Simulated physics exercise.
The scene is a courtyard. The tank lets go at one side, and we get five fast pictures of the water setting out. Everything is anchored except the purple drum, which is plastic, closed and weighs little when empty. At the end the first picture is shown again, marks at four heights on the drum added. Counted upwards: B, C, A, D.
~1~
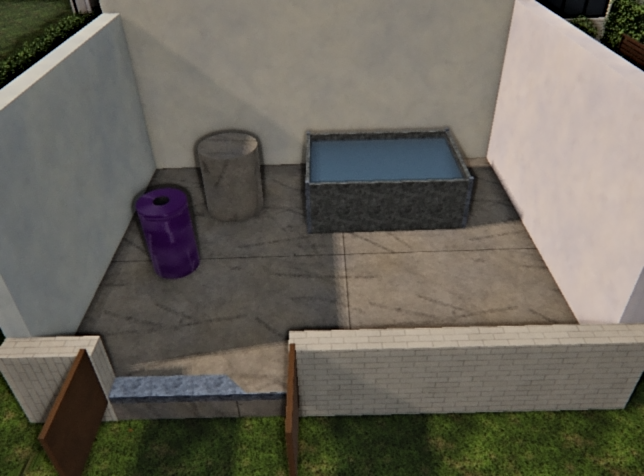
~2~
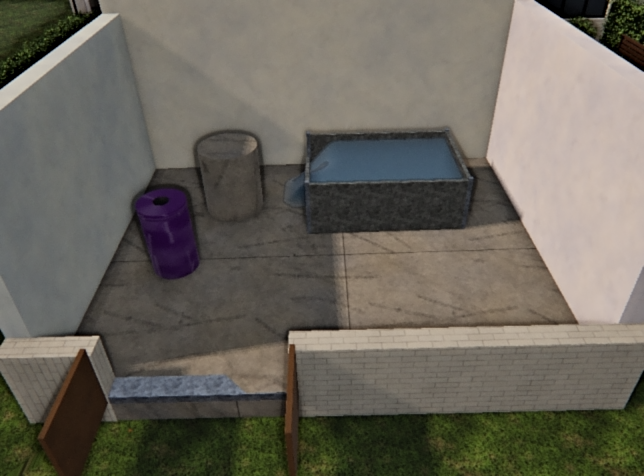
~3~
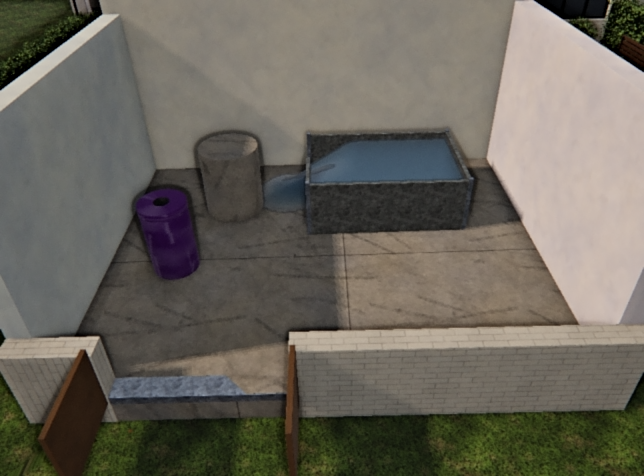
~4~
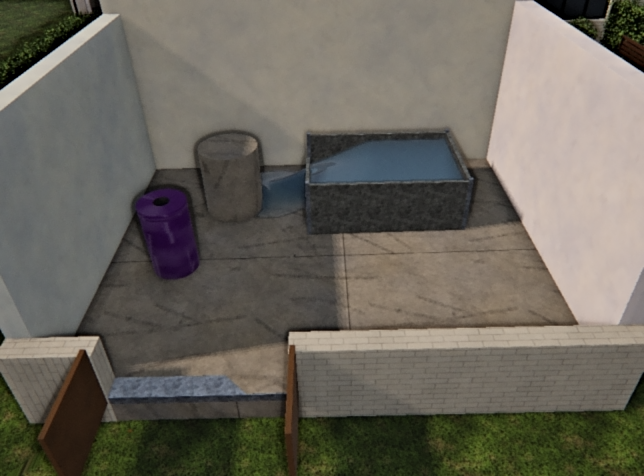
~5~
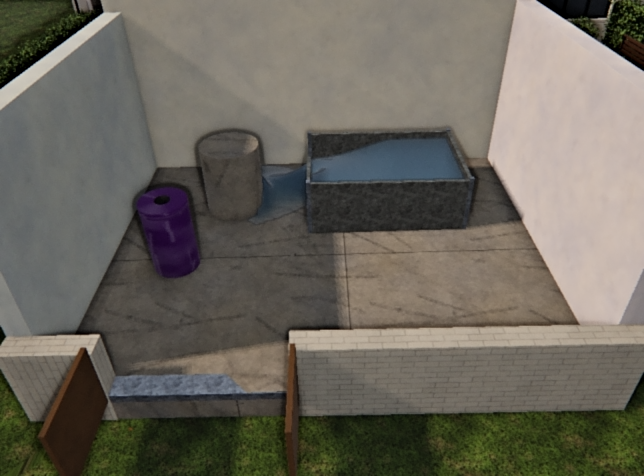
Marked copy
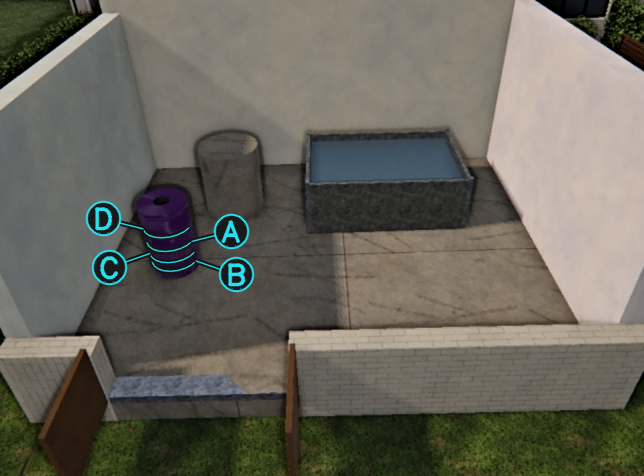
Courtyard with a purple drum and a full stone tank, water spilling from the tank's left side and spreading across the floor.
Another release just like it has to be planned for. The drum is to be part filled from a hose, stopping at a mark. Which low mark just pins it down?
C.
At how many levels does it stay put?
Three of them.
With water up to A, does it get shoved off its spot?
No, not at all.
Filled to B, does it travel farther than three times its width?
No, it does not.
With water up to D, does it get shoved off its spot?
No.
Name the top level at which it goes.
The answer is B.
On the marked copy, A at (165, 251); B at (170, 271); C at (168, 262); D at (162, 237); from the bottom up B, C, A, D.
If A is chosen, it does not move.
If B is chosen, it is pushed about its own width away.
If C is chosen, it does not move.
If D is chosen, it does not move.
